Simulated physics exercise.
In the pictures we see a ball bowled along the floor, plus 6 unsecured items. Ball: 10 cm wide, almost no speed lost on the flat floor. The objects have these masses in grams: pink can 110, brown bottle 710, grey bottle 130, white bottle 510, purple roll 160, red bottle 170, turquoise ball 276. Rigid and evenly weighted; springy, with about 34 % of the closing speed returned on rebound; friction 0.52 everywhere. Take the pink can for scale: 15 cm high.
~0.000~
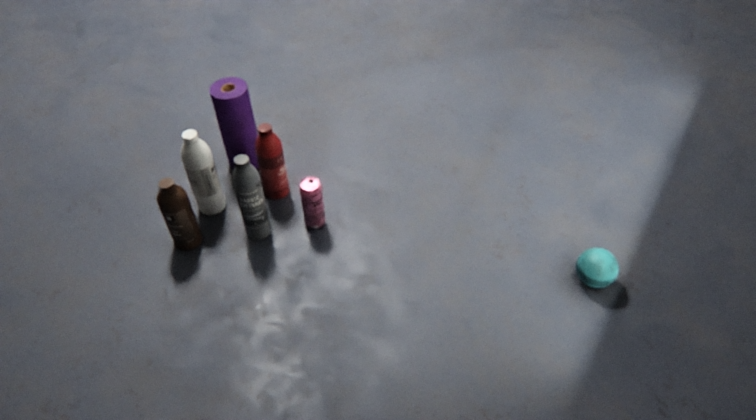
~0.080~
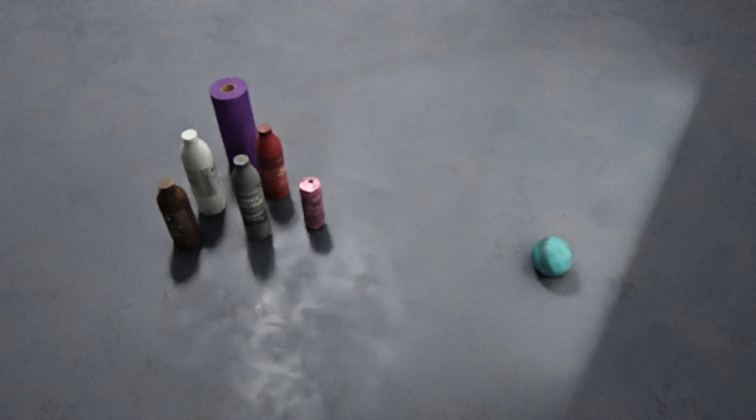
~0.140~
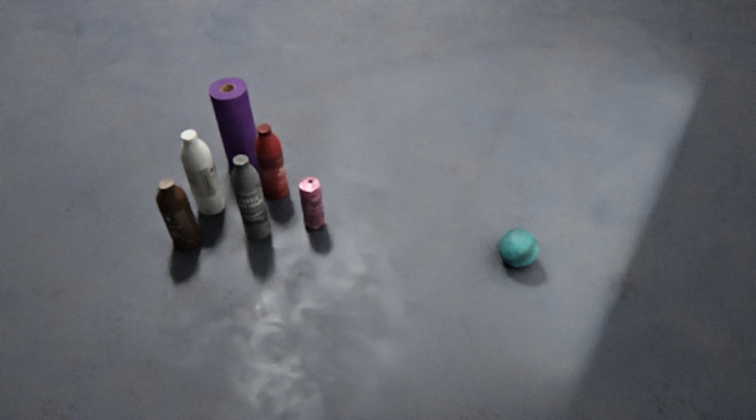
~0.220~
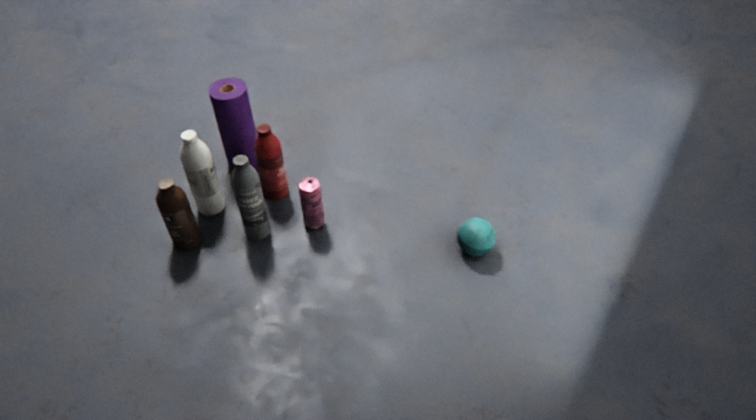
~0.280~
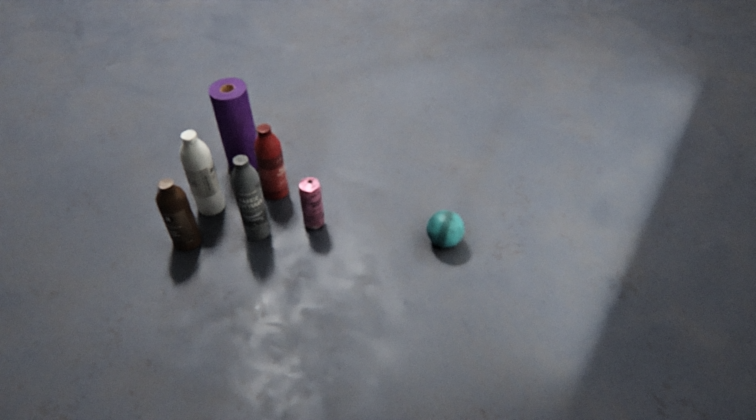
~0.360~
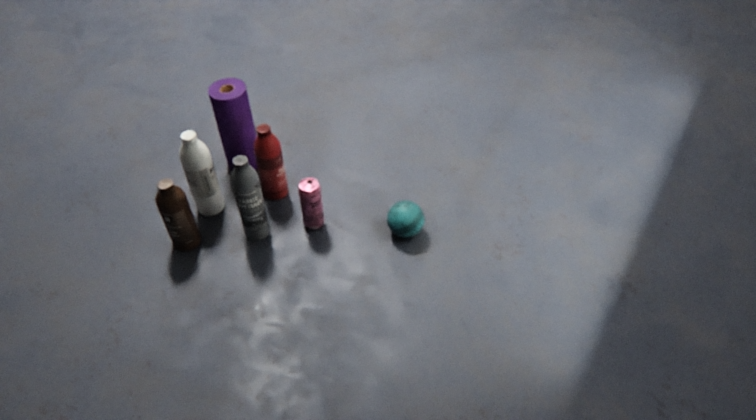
On a grey floor, a turquoise ball rolled leftward and slightly away from the viewer, moving from the right side to just right of a pink can, while the cluster of bottles and a purple roll stood still.
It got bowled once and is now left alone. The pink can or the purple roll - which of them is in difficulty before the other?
The former one.
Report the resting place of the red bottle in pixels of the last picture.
It settles somewhere near (210, 171).
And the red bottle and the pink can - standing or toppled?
Well, the red bottle tumbles down, and the pink can tumbles down.
By 0.76 s, ball 85 cm along; turquoise ball near (293, 166); pink can tilted 43° near (279, 223); red bottle tilted 13°; grey bottle tilted 7°.
By 1.56 s, ball 121 cm along; turquoise ball near (250, 84); pink can on its side near (272, 259); red bottle on its side; grey bottle tilted 4°.
By 2.76 s, ball 180 cm along; pink can on its side near (276, 264); red bottle on its side.
When it is over (3.7 s), lying over on the floor, pink can and red bottle; the other 4 within 8 cm of the start. End places, in pixels of the last picture, pink can near (276, 264), purple roll near (236, 128). Pink can went at 0.74 s; purple roll was never lost.
